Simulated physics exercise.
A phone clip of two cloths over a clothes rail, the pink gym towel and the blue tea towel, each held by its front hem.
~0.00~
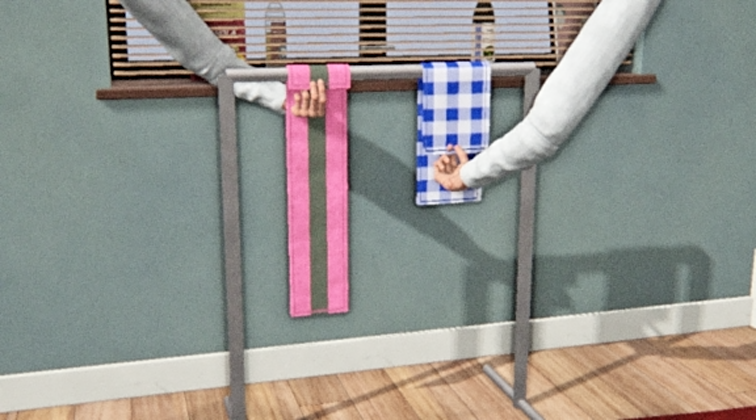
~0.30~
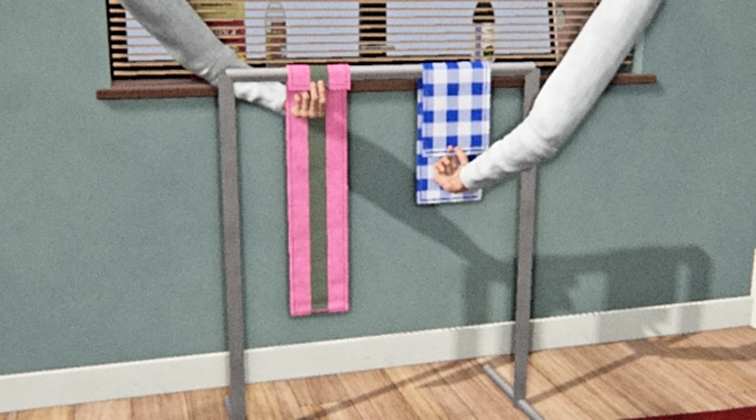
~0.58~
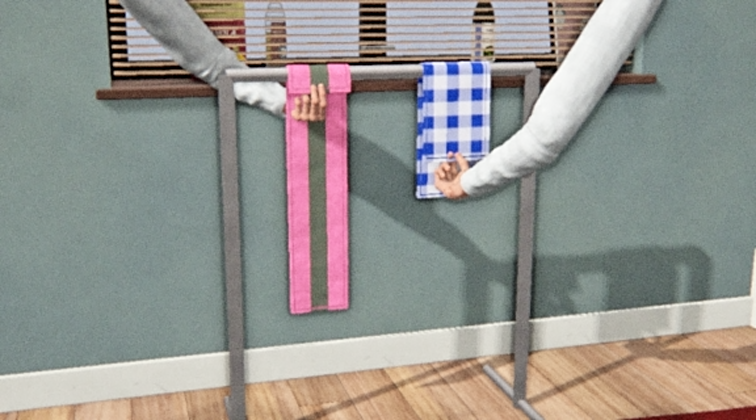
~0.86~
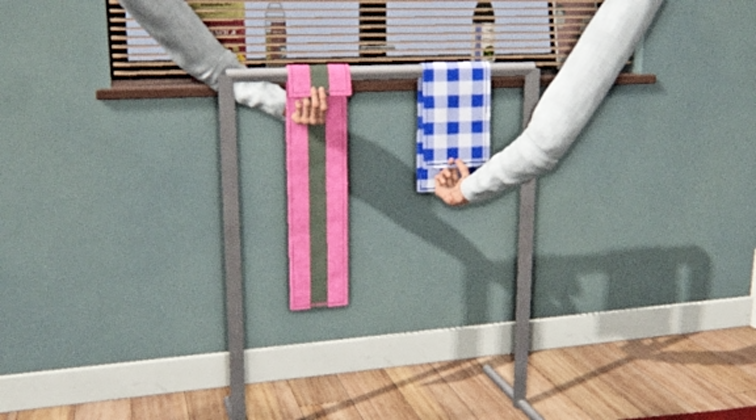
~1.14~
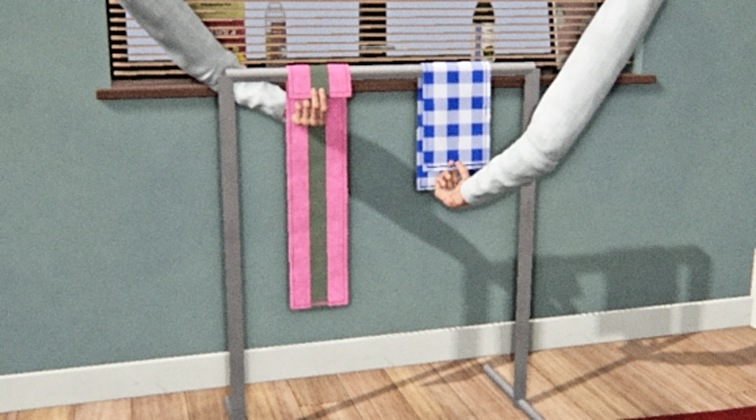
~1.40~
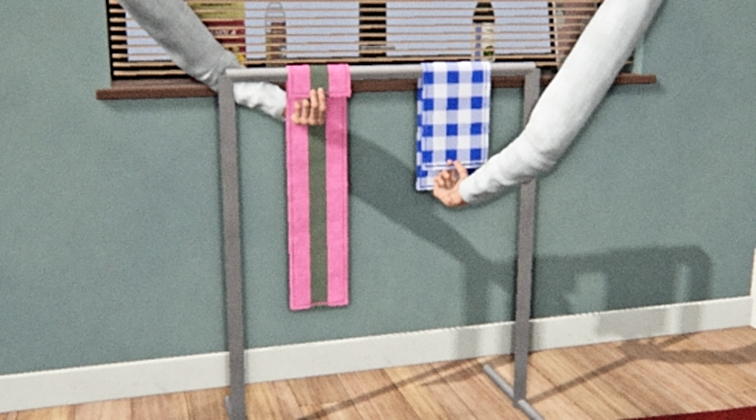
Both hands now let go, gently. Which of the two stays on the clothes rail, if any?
As it turns out, the pink gym towel is pulled off by its long side and the blue tea towel stays on.
Around 1.78 s, gym towel clear of the rail and dropping near (319, 278); tea towel at rest on the rail.
Around 2.04 s, gym towel in a heap on the floor; tea towel at rest on the rail.
Finally, gym towel in a heap on the floor; tea towel at rest on the rail. The pink gym towel slides off and the blue tea towel hangs there.
